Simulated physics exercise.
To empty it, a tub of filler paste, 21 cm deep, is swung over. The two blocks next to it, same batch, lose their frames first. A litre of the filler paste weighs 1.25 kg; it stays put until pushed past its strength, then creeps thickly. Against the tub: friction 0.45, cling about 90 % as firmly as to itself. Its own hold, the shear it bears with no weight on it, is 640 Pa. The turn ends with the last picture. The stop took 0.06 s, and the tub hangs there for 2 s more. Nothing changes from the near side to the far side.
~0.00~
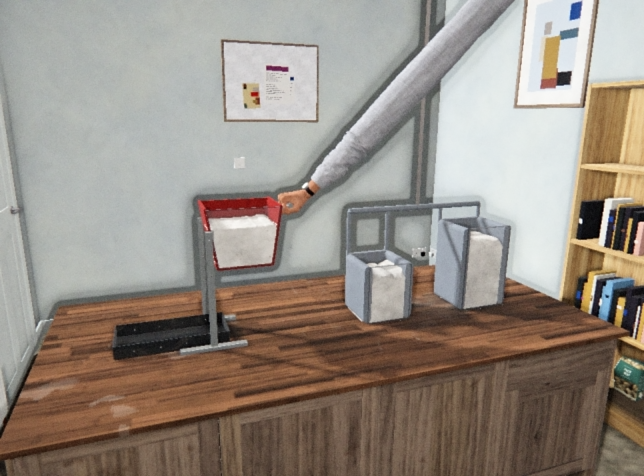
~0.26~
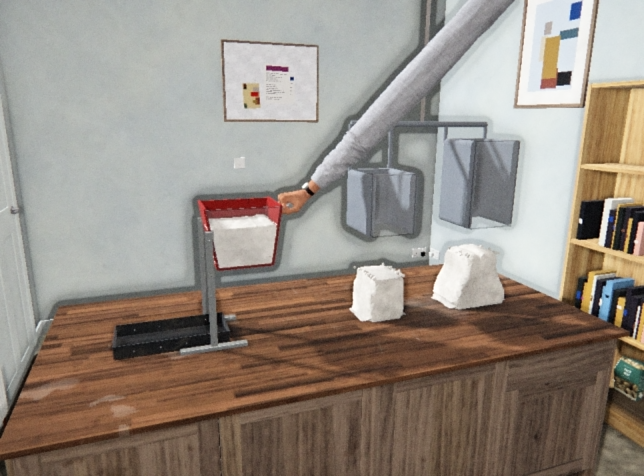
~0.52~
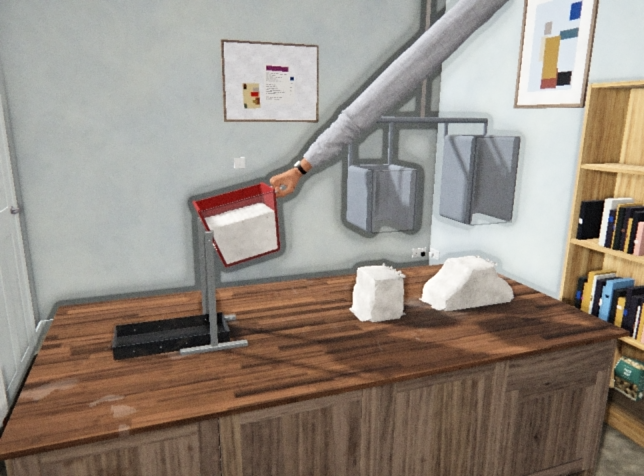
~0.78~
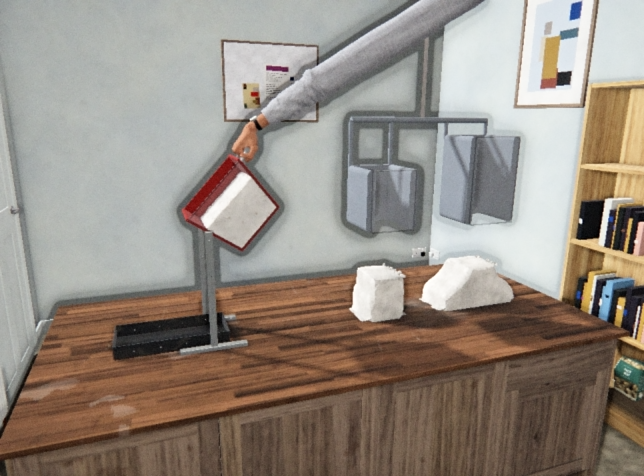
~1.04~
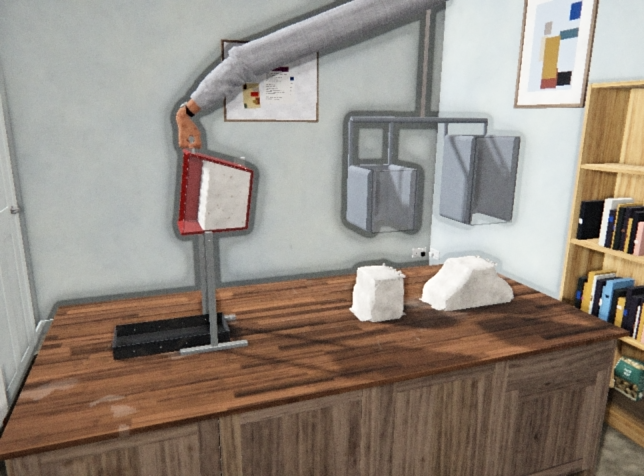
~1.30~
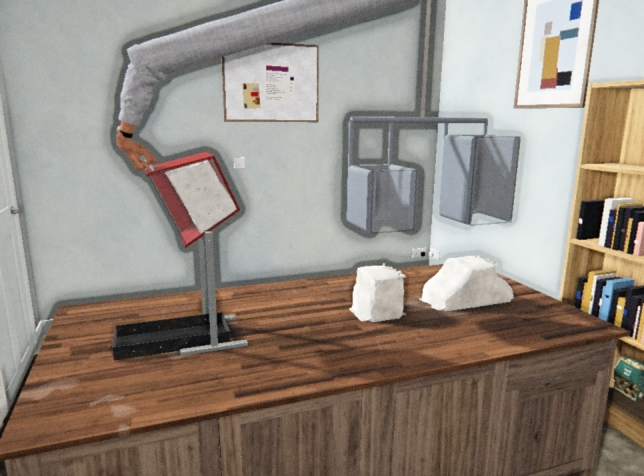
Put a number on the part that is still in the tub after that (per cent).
It comes to some 0 %.
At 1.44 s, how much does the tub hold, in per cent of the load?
About 95 %.
After 1.44 s, the tub is at 113 degrees and holds 93 %.
After 1.61 s, the tub is at 113 degrees and holds 17 %.
After 1.78 s, the tub is at 113 degrees and holds 0 %.
After 1.95 s, the tub is at 113 degrees and holds 0 %.
After 3.30 s, at the end, the tub is at 113 degrees and holds 0 %.
